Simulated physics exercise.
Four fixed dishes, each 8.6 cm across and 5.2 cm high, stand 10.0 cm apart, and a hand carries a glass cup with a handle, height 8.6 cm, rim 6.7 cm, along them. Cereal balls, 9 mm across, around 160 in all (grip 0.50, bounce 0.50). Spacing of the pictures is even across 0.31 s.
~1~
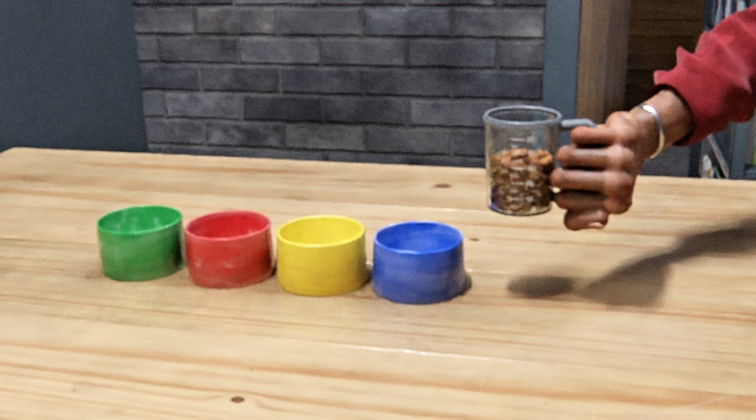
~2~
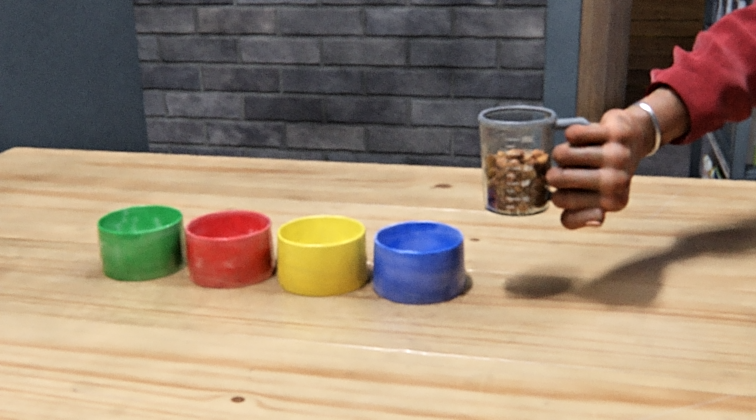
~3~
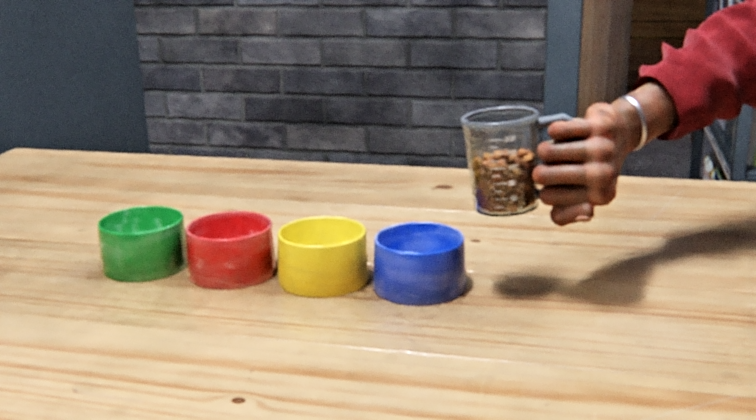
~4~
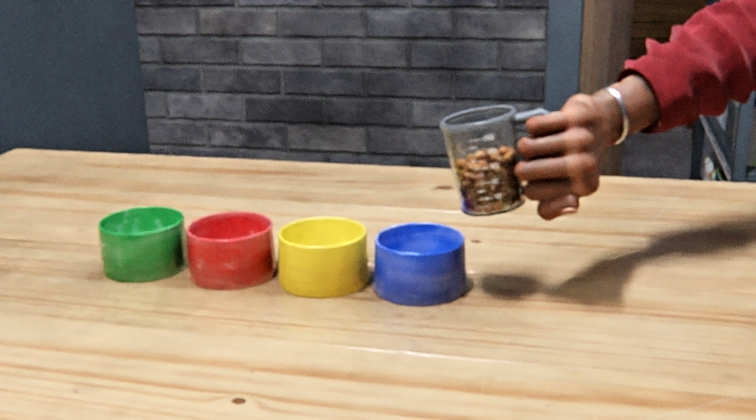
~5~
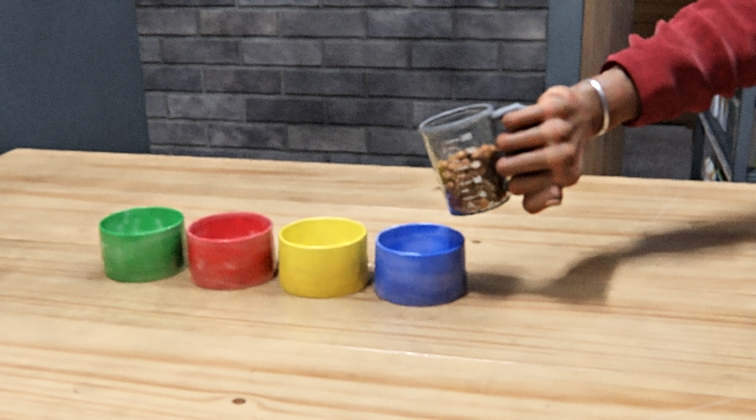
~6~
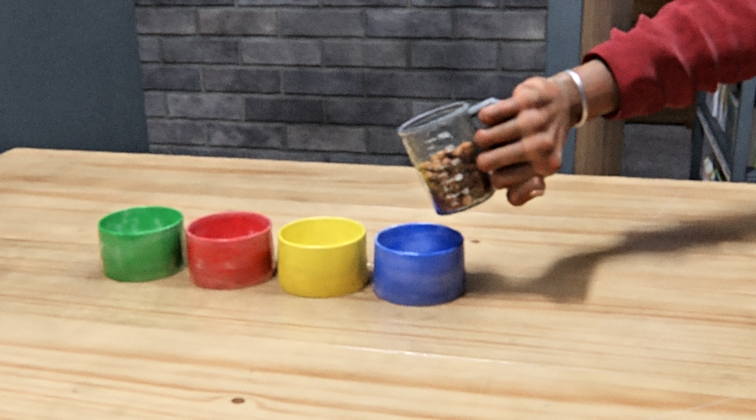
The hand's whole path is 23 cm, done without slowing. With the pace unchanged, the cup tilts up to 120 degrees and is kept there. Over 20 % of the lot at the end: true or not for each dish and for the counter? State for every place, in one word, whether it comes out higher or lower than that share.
Red: Higher, blue: Lower, green: Lower, yellow: Lower, counter: Lower.
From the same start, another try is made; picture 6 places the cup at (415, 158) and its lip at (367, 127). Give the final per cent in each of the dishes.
Then red 100, blue 0, green 0, and yellow 0.
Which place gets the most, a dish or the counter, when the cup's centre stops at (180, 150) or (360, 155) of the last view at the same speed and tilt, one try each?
Green, then yellow.
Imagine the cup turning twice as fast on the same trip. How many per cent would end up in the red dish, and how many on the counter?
In that case the red dish gets 90 and the counter gets 0.
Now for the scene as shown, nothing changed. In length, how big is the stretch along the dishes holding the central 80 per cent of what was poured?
Some 5 cm.
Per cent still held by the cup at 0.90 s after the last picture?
Around 100 percent.
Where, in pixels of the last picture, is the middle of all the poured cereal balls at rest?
(234, 255) or so.
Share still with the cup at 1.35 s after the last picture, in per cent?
Roughly 20 per cent of the load.
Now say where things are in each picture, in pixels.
The first picture shows cup at (521, 161), tilt 0 degrees, lip at (486, 115), moved 0.0 cm; middle of the pieces at (522, 175); blue dish at (418, 237); yellow dish at (321, 231); red dish at (228, 225); green dish at (140, 219).
The second picture shows cup at (517, 161), tilt 1 degrees, lip at (481, 115), moved 0.4 cm; middle of the pieces at (518, 175).
The third picture shows cup at (503, 162), tilt 6 degrees, lip at (464, 119), moved 1.8 cm; middle of the pieces at (505, 175).
The fourth picture shows cup at (486, 162), tilt 11 degrees, lip at (443, 122), moved 3.4 cm; middle of the pieces at (489, 175).
The fifth picture shows cup at (468, 161), tilt 16 degrees, lip at (422, 126), moved 5.2 cm; middle of the pieces at (472, 174).
The sixth picture shows cup at (449, 160), tilt 22 degrees, lip at (400, 129), moved 6.8 cm; middle of the pieces at (455, 173); blue dish at (419, 239); yellow dish at (322, 232); red dish at (229, 226); green dish at (141, 220).
Then, 0.54 s after the last picture, tilt 68 degrees; cup holds 100 %.
Then, 0.90 s after the last picture, tilt 99 degrees; cup holds 100 %.
Then, 1.35 s after the last picture, tilt 120 degrees; cup holds 20 %, red 80 %.
In the end, red 100 %, blue 0 %, green 0 %, yellow 0 %, counter 0 %.
